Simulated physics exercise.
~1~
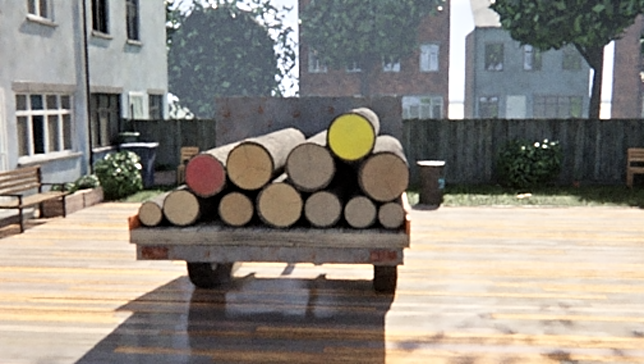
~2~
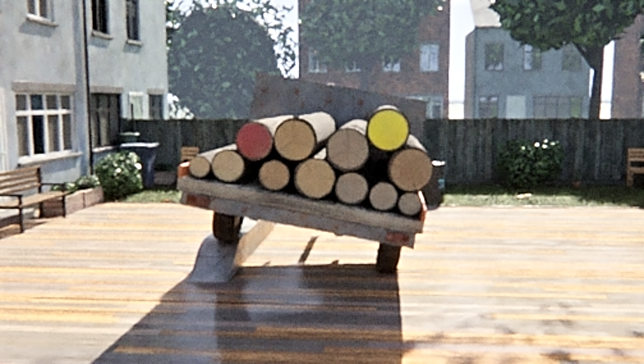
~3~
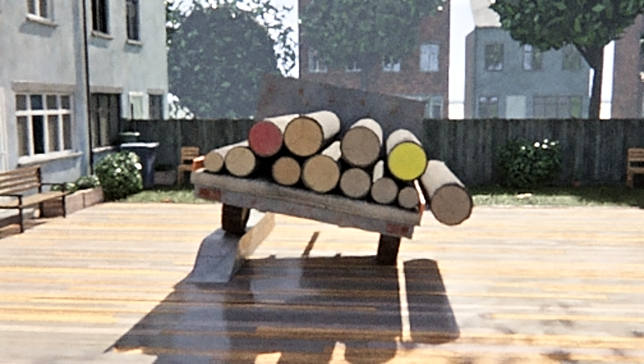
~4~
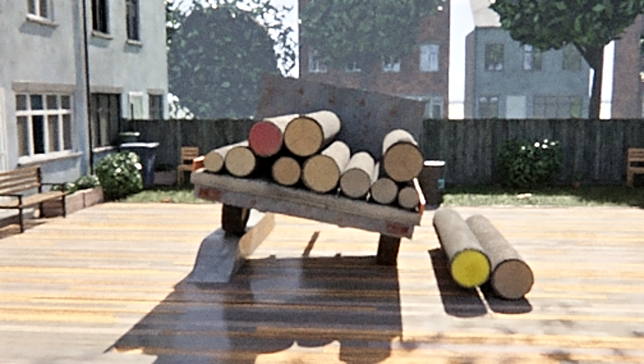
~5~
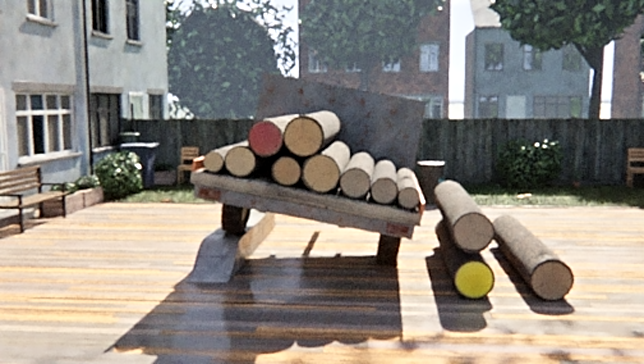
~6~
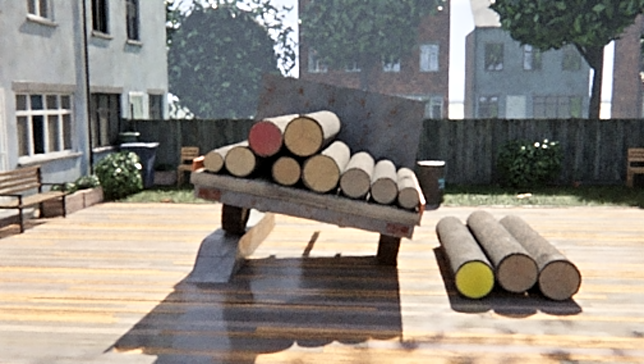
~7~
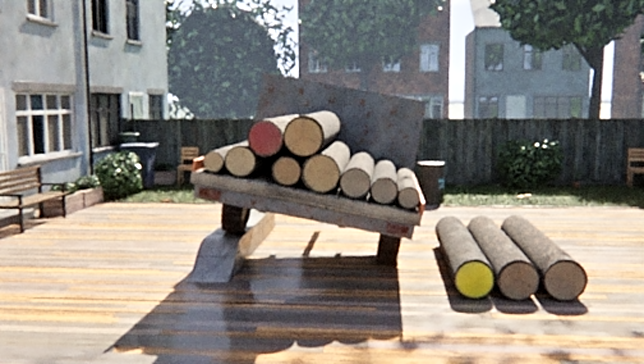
A flatbed loaded with loose logs, one with a yellow end near the top right and one with a red end at the left, stands on a sunlit plank-like yard, seen from behind. Houses, trees and a wooden fence lie beyond. The bed tilts down to the right, and the logs shift that way. One plain log tips over the right edge, then the yellow-ended log drops to the ground, and another plain one follows. The three fallen logs settle side by side, yellow at the left, while the red-ended log stays on the leaning bed.
